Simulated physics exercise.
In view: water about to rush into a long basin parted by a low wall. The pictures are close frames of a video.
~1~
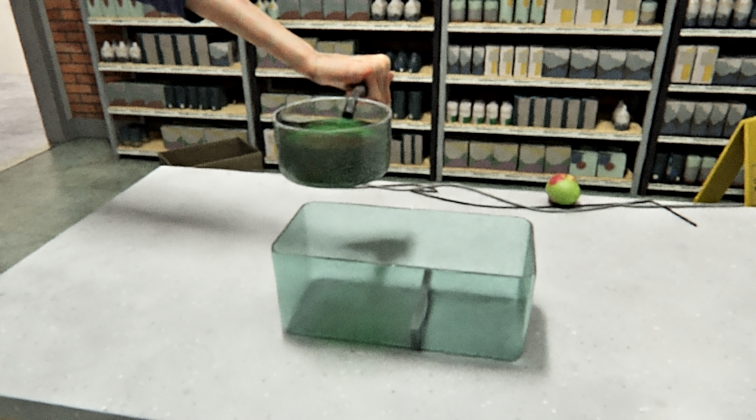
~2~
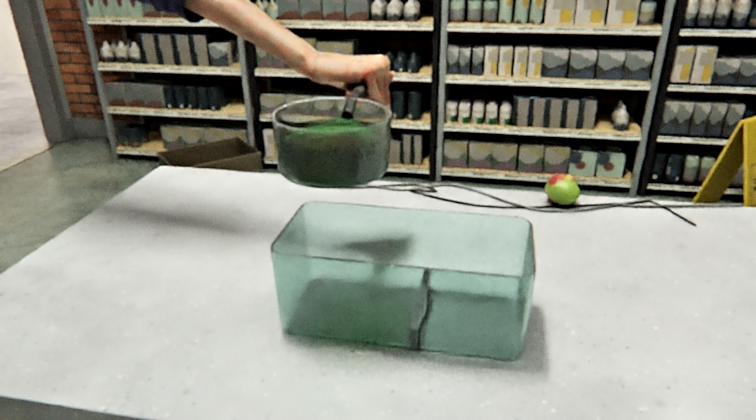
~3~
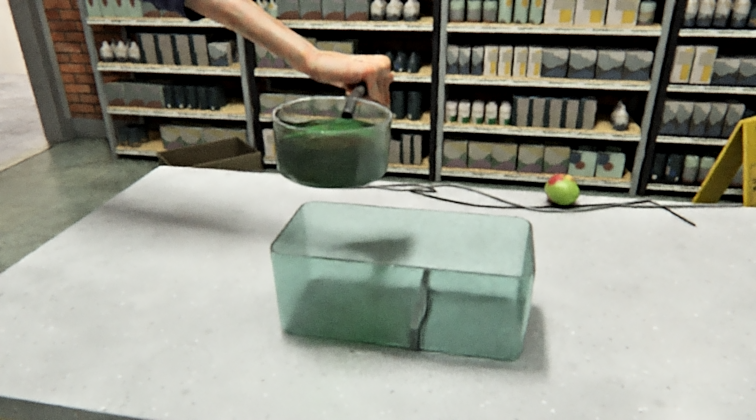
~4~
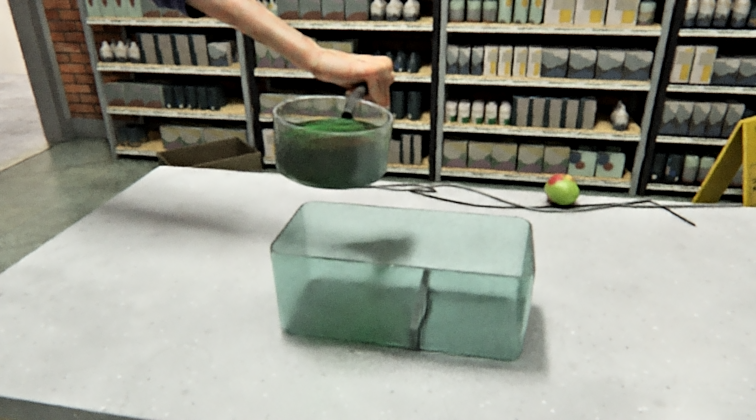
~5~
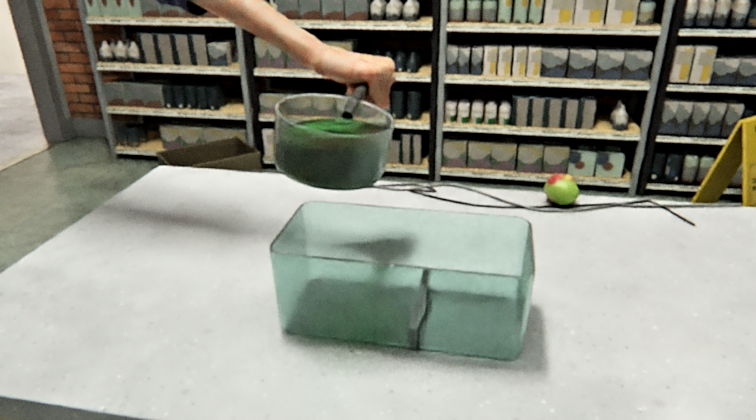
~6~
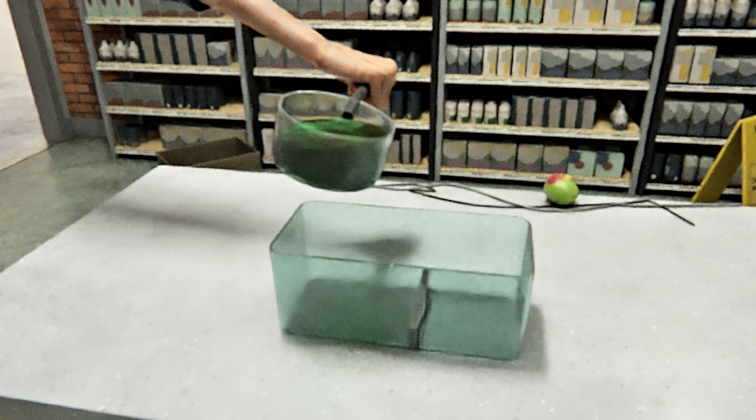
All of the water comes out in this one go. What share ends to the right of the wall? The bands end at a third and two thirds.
It comes to from a third to two thirds.
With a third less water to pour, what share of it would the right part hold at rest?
About 40 per cent.
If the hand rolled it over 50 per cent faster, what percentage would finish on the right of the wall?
Near 50 %.
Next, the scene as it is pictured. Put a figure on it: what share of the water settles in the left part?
Near 45 %.
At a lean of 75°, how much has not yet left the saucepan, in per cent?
Close to 50 per cent.
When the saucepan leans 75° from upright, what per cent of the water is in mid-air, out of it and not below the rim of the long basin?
Some 35 per cent.
A moment on, the saucepan is tipped on its side and 51 per cent is still to pour, 2 is left of the wall and 13 right of it.
Next, the saucepan is tipped right over and 7 per cent is still to pour, 29 is left of the wall and 57 right of it.
Then the saucepan is tipped right over and 0 per cent is still to pour, 43 is left of the wall and 57 right of it.
Later the saucepan is tipped right over and 0 per cent is still to pour, 43 is left of the wall and 57 right of it.
At rest 43 per cent lies left of the wall, 57 right of it and 0 outside.
